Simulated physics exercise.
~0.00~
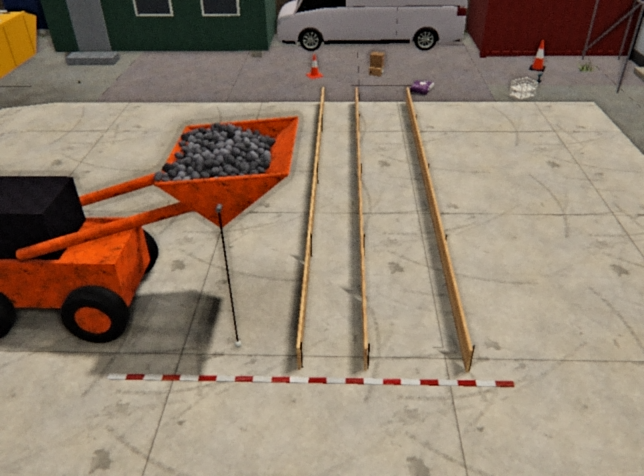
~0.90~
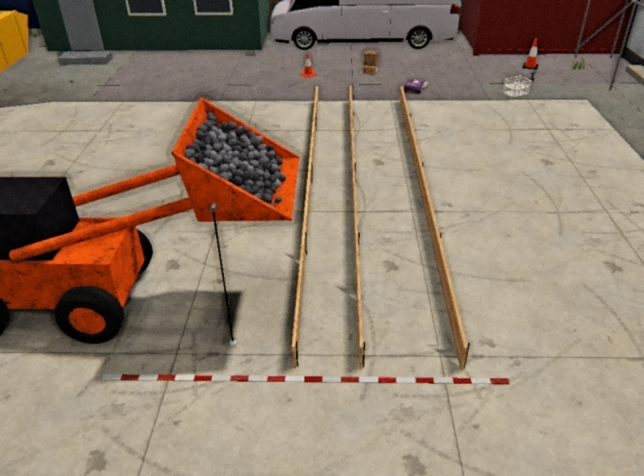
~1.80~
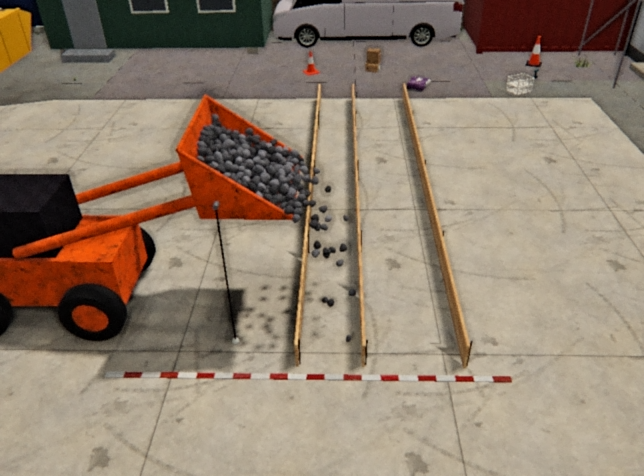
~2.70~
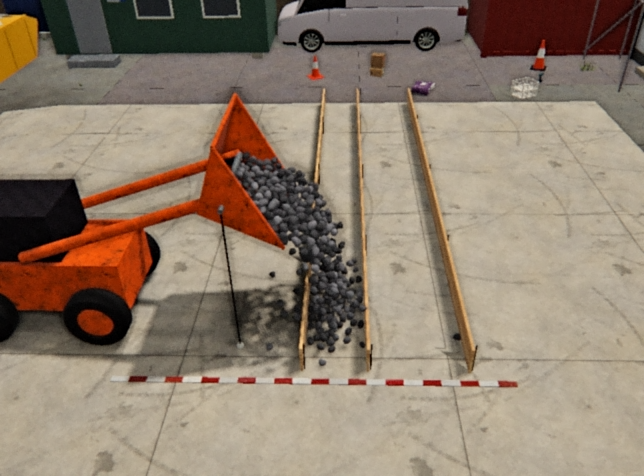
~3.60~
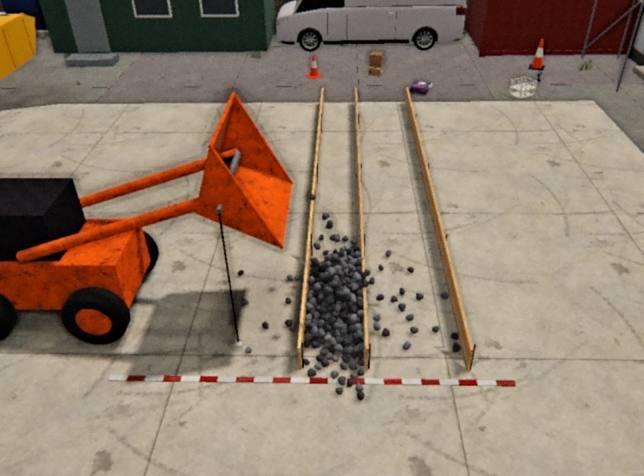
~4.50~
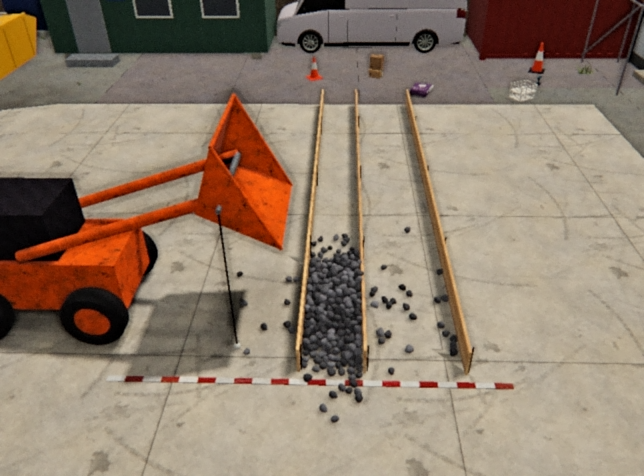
A pale concrete yard is seen from above, with a white van, a green building and a red container along the back. At left, an orange loader with black wheels holds up an orange bucket full of dark grey stones, beside three long wooden planks and a red-and-white striped staff. The bucket tips forward toward the planks, and a few stones trickle from its lip. It then tips steeply, and the stones pour down in a mass. The bucket ends empty, with most stones heaped between the left and middle planks and a few scattered around.
